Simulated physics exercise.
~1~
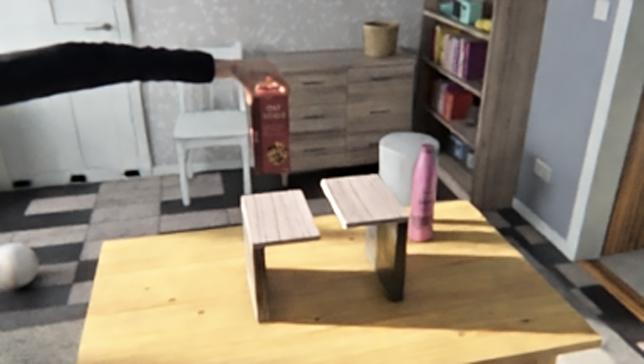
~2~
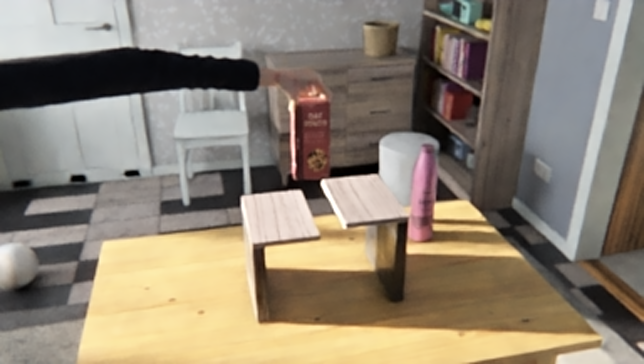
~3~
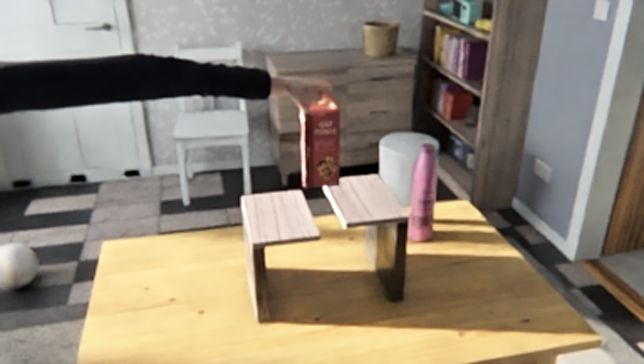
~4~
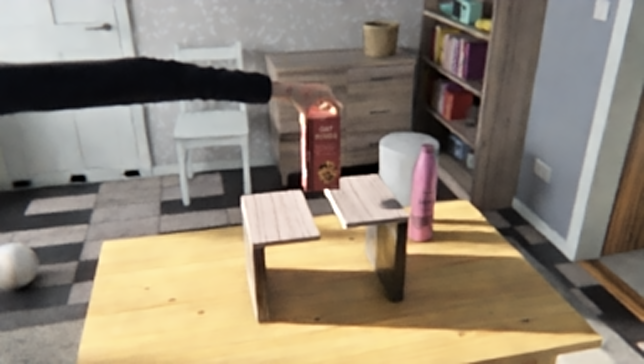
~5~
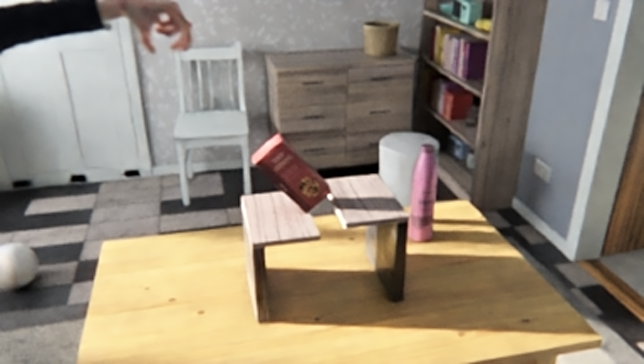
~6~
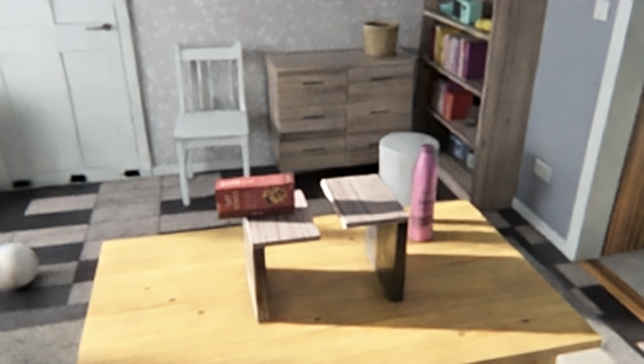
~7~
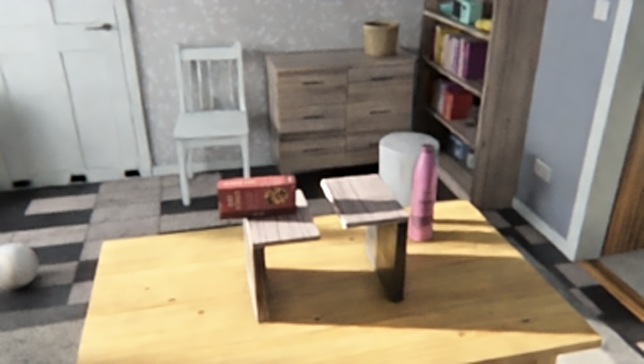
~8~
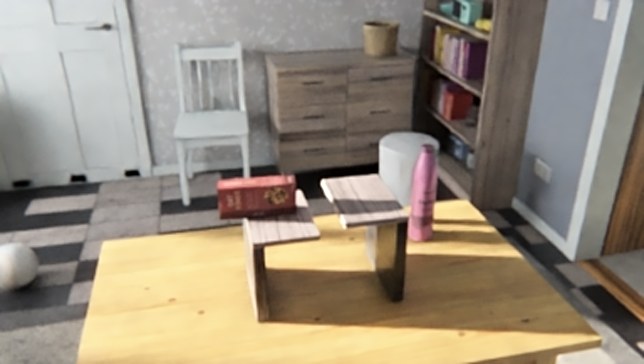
A hand held a red packet upright above the gap between two small stands on a wooden table, moved it right, then let go and drew back. The packet tipped over to the left and came to rest on its side on the left stand.
